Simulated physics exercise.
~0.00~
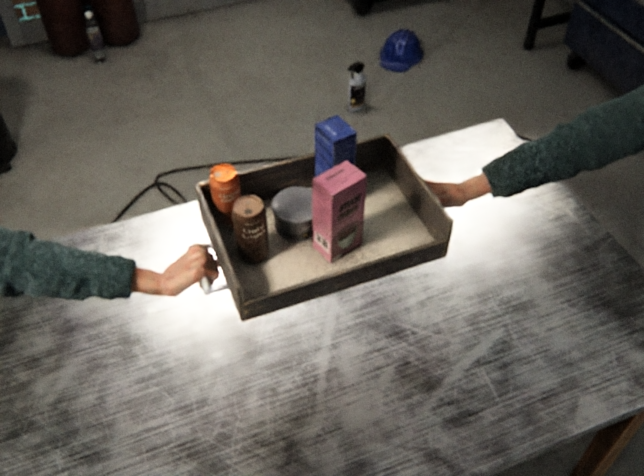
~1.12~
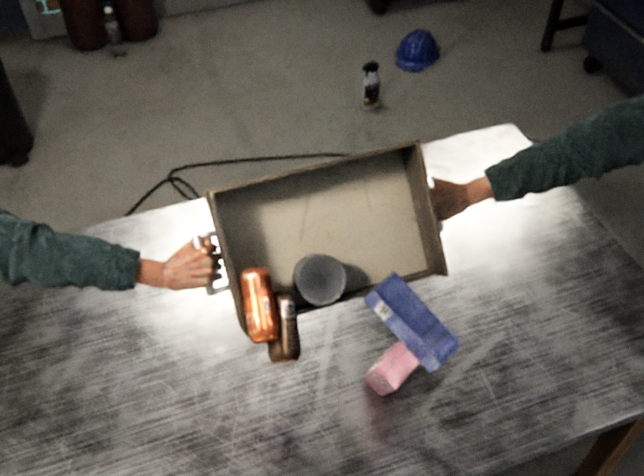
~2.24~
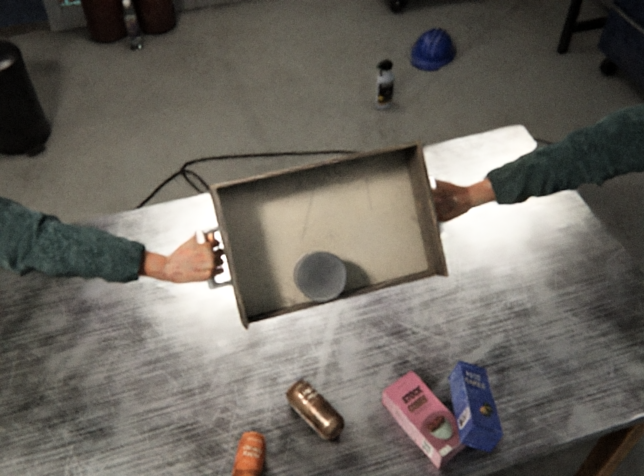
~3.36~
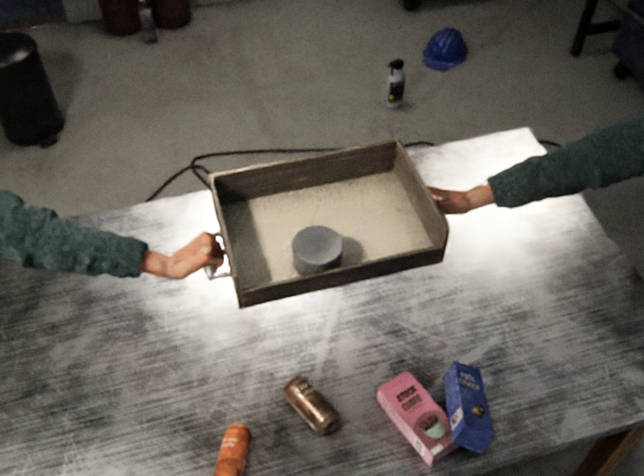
A wooden crate, held at each end by a hand in a green sleeve, tips its near side down above a scratched table, seen from above. Inside stand an orange can and a brown can at left, a grey tub in the middle, and a pink carton and a blue carton at right. As it tilts, the cans and cartons topple over the low near wall, while the tub slides against it. The four land on the table, cans left, cartons right. The hands swing the crate back towards level, with only the grey tub still inside, upright.
